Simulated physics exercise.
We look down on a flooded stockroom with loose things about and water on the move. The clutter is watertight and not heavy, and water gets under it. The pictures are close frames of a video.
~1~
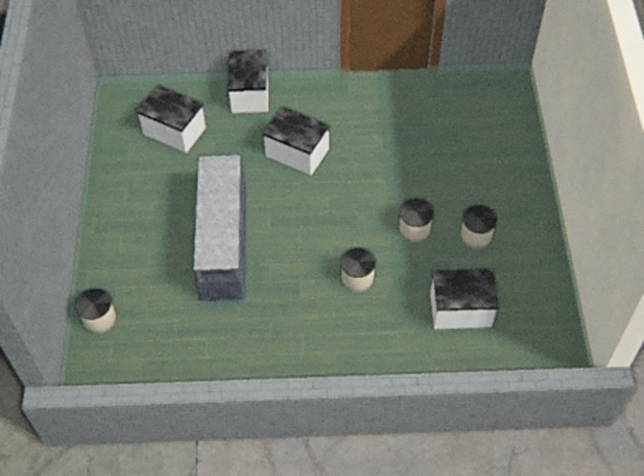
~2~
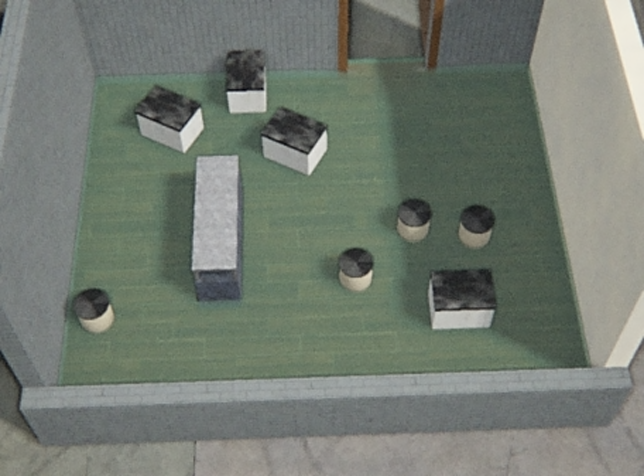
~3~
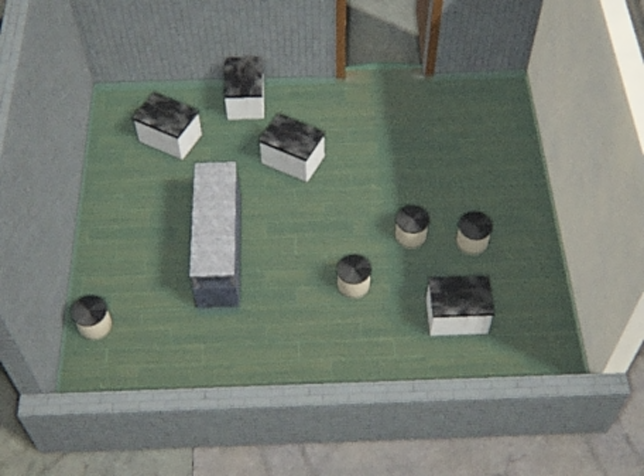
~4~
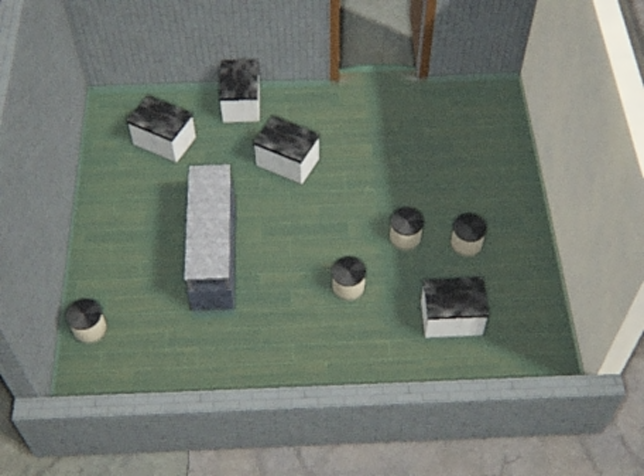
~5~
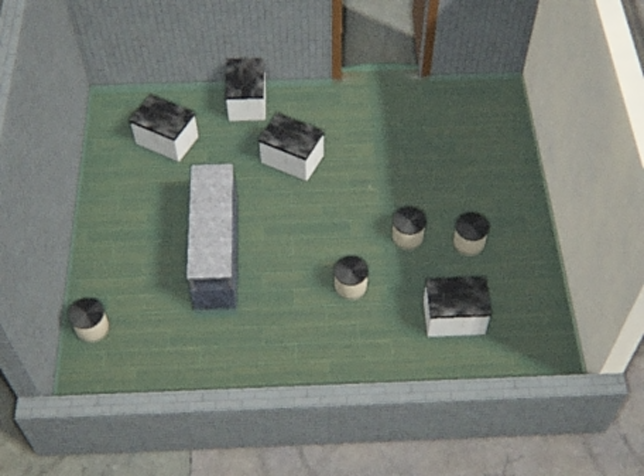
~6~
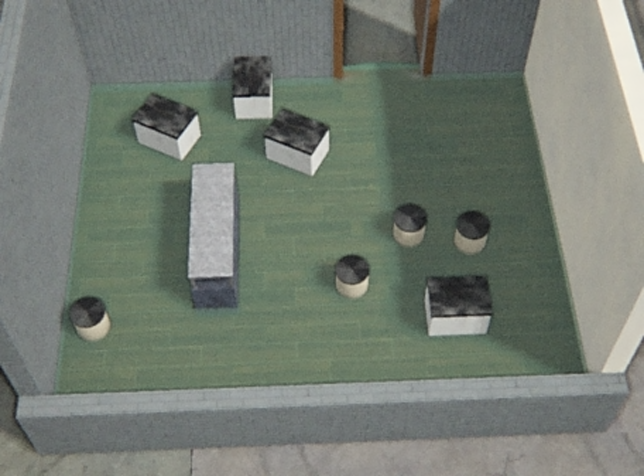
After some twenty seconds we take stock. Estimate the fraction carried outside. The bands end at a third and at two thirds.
That comes to between one and two thirds.
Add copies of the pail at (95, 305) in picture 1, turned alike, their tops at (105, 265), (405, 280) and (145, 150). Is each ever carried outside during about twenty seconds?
As listed: Left behind, left behind, left behind.
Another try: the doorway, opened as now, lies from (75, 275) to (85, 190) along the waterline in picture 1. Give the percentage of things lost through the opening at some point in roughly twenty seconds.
Some 50 per cent.
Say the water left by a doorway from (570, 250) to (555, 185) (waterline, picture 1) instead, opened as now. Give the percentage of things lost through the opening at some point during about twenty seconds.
About 50 per cent.
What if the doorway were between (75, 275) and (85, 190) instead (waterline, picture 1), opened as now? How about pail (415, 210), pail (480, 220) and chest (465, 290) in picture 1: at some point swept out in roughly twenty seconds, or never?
In turn: Kept in, still in, stays.
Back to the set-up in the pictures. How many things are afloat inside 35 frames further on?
That makes 6.
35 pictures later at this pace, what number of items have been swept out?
The number is 2.
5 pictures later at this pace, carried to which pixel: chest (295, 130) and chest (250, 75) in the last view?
At about (317, 114) and (282, 71).
A moment on, 0 of 8 are out; 8 afloat.
Next, 1 of 8 are out; 7 afloat.
Later, 2 of 8 are out; 6 afloat.
In the end, 3 of 8 are out; 5 afloat.
